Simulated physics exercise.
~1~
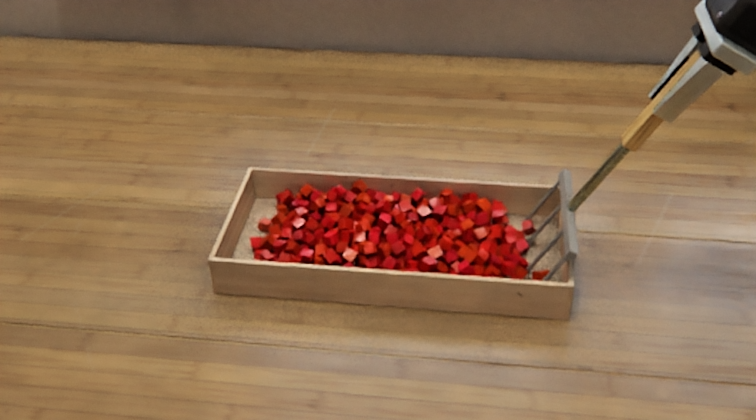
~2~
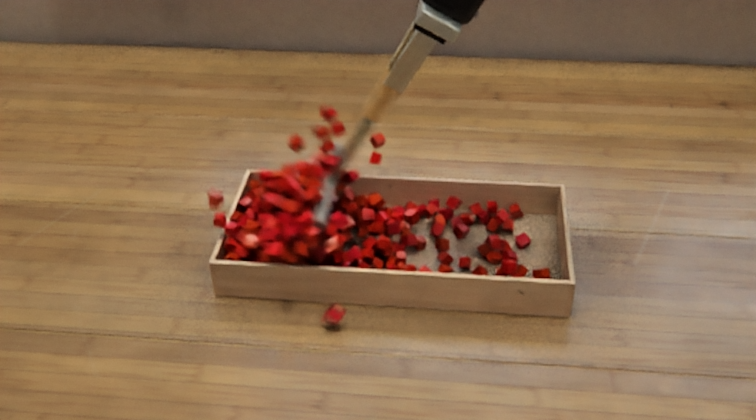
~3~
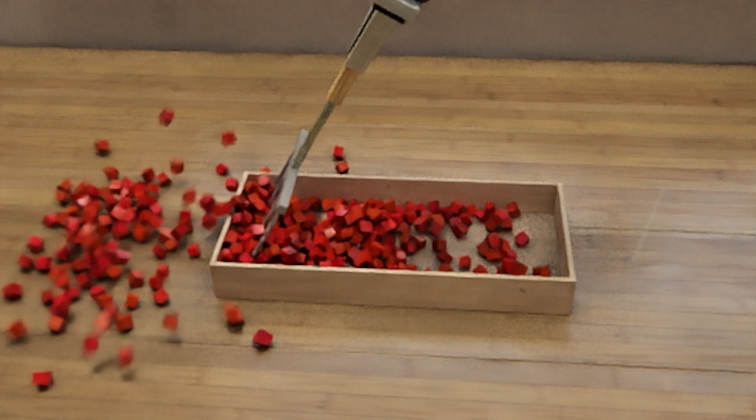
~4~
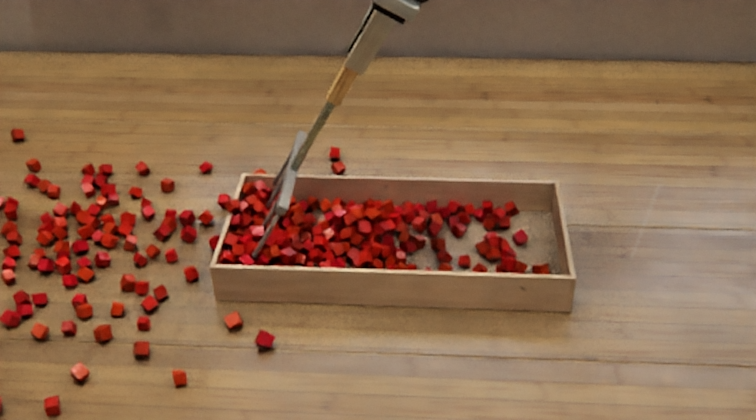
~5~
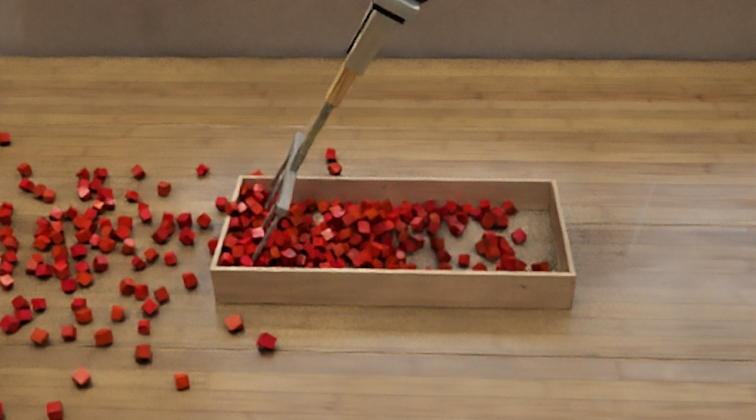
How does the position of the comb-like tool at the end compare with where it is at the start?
The tool starts at the right end of the tray and finishes near the left end.
